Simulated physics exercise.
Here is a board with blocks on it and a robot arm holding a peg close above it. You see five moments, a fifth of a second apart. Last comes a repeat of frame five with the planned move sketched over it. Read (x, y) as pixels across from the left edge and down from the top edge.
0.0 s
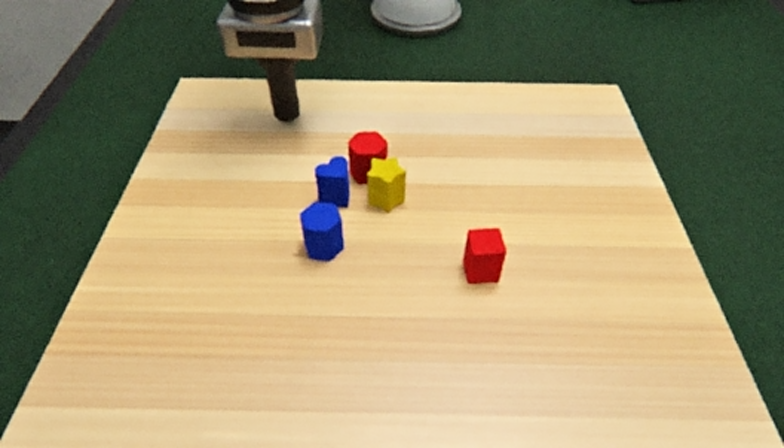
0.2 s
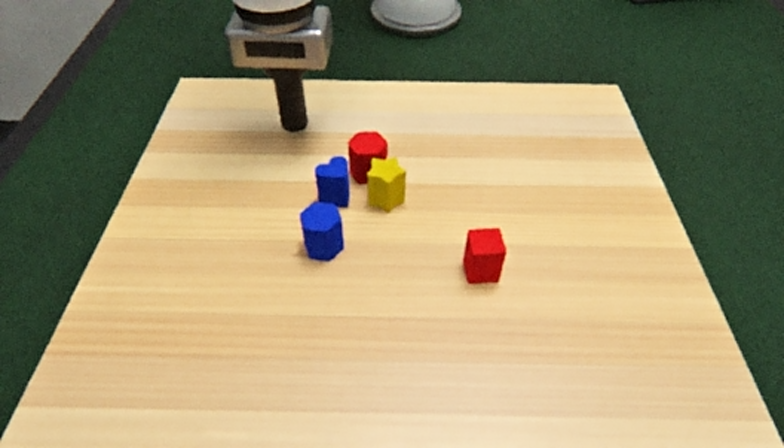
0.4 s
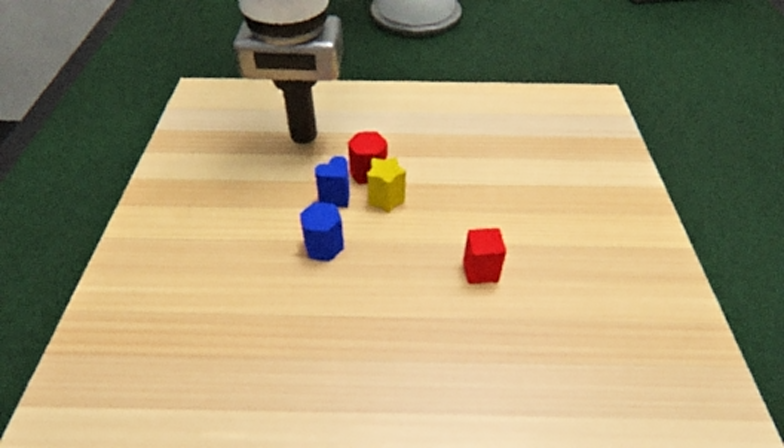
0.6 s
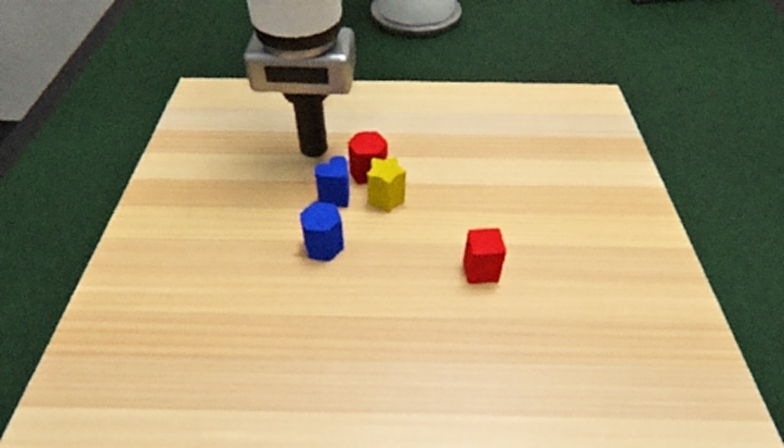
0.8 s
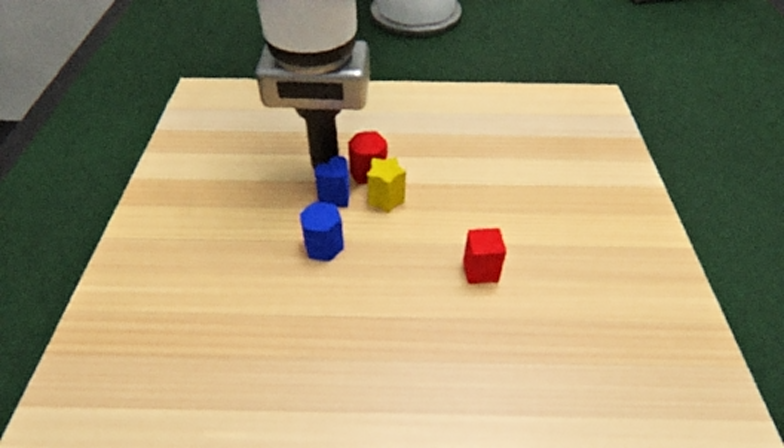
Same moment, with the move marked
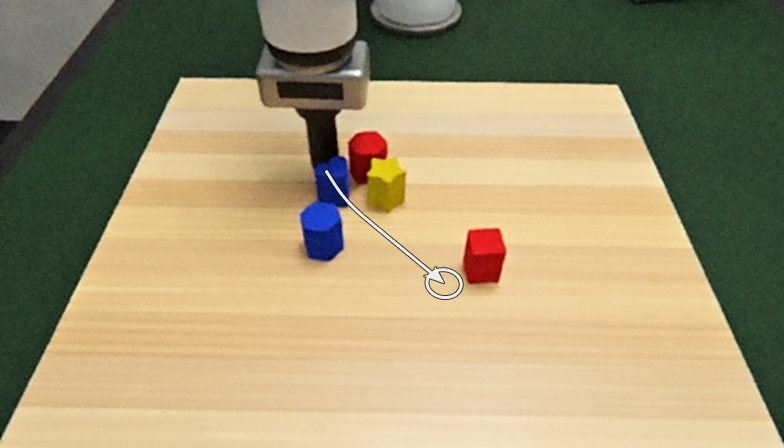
A robot arm with a dark peg hangs over the far left part of a pale wooden board on a green surface, seen from above the near side by a still camera. Near the middle sit a red block, a yellow star, a blue heart and a blue hexagon, with another red block to the right. The arm moves the peg a short way nearer and slightly right, until it is just behind the heart, while the blocks stay put.
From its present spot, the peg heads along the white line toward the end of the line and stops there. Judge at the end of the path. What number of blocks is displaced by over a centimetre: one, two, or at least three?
Count: 1.
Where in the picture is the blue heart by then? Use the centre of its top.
Top centre: (356, 214).
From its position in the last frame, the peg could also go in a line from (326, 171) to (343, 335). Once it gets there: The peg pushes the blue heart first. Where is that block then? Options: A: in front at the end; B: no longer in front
Answer: B.
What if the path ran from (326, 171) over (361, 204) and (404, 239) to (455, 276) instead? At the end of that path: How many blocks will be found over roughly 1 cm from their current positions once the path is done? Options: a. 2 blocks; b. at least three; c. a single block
I choose a.
Path on the board, from (326, 171) over (374, 225) to (444, 283).
The first path, step by step. One third of the way, peg at (354, 201); blue heart at (346, 197), turned 50° clockwise.
Two thirds of the way, peg at (396, 237); blue hexagon at (318, 220), turned 15° clockwise; blue heart at (356, 214), turned 100° clockwise; yellow star at (390, 169), turned 15° anticlockwise.
At the end, peg at (445, 276); blue hexagon at (318, 220), turned 15° clockwise; blue heart at (356, 214), turned 100° clockwise; yellow star at (390, 169), turned 15° anticlockwise; red square block in place.
